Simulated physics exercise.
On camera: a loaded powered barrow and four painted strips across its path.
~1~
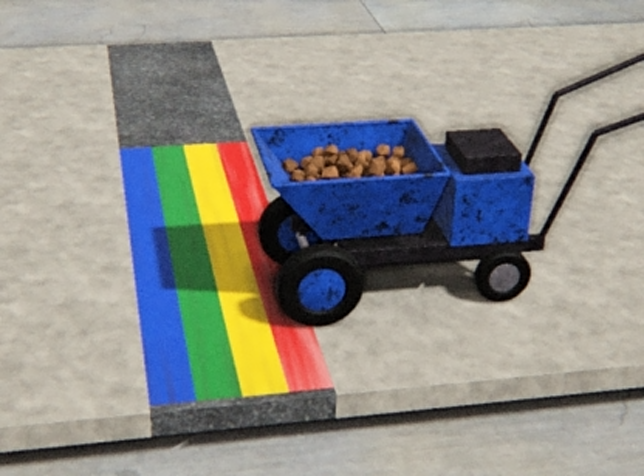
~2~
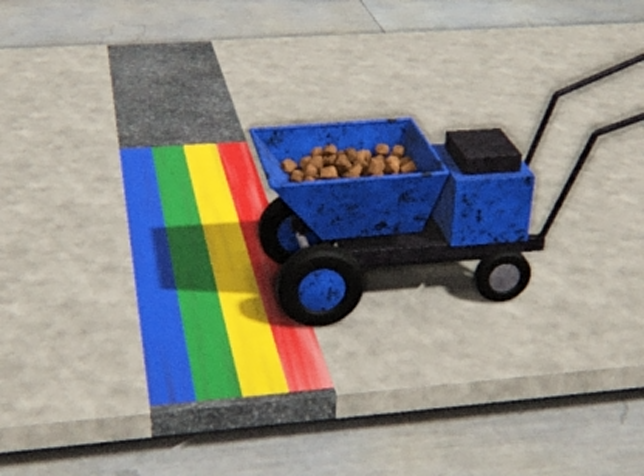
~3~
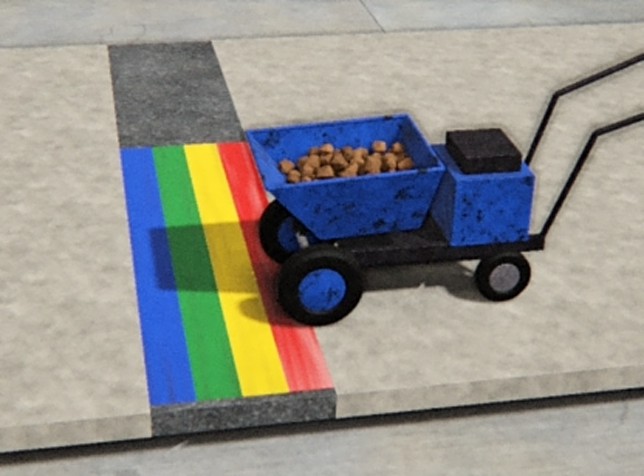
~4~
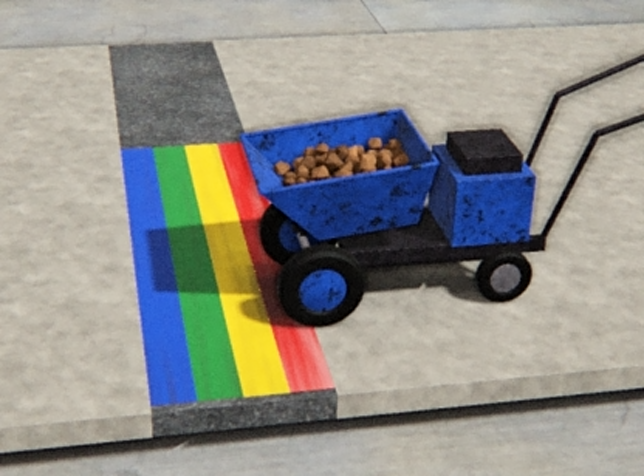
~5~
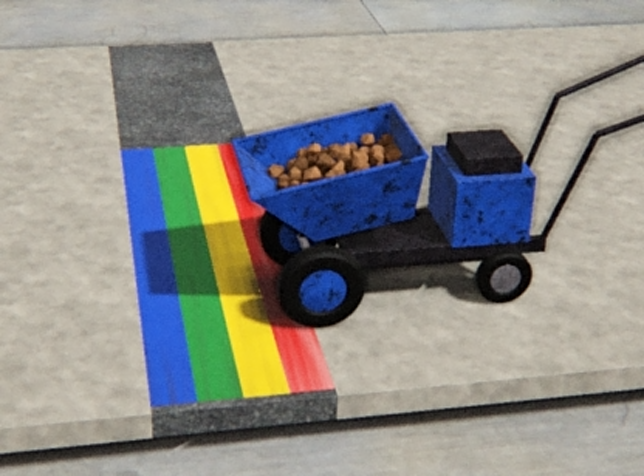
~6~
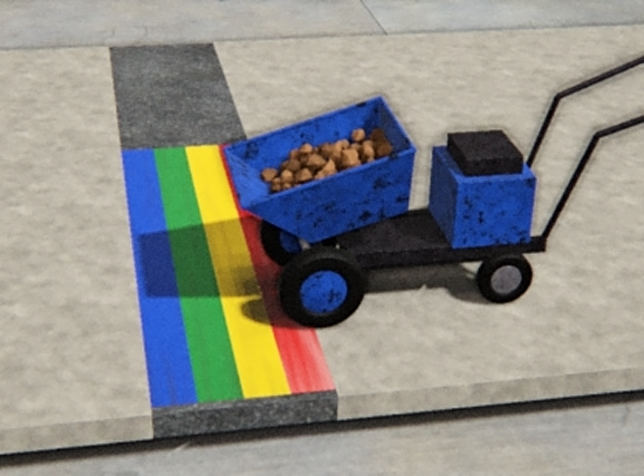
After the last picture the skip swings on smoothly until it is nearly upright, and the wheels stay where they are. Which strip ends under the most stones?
The heap favours the blue strip.
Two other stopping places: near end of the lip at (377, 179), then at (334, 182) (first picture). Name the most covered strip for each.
First the strip in yellow, then the green one.
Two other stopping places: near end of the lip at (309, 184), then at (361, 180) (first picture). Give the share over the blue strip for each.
Roughly 30 per cent, and 10 per cent.
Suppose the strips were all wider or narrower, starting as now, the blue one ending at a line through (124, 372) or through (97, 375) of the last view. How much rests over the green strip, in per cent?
About 10 and 30 per cent.
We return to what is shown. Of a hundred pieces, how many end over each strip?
In per cent, red strip 0, yellow strip 0, green strip 5 and blue strip 30.
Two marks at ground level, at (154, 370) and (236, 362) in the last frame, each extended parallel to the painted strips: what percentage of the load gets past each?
Roughly 40 per cent, and 70 per cent.
Soon after the last picture, skip tipped steeply; all in the skip.
A little later, skip tipped right over; most in the skip; a stray few over the green strip; about a quarter over the blue strip; a stray few off the paint.
Later still, skip tipped right over; about a third in the skip; a stray few over the green strip; about a third over the blue strip; about a third off the paint.
At rest, skip tipped right over; about a quarter in the skip; none over the red strip; none over the yellow strip; a small part over the green strip; about a third over the blue strip; about a third off the paint.
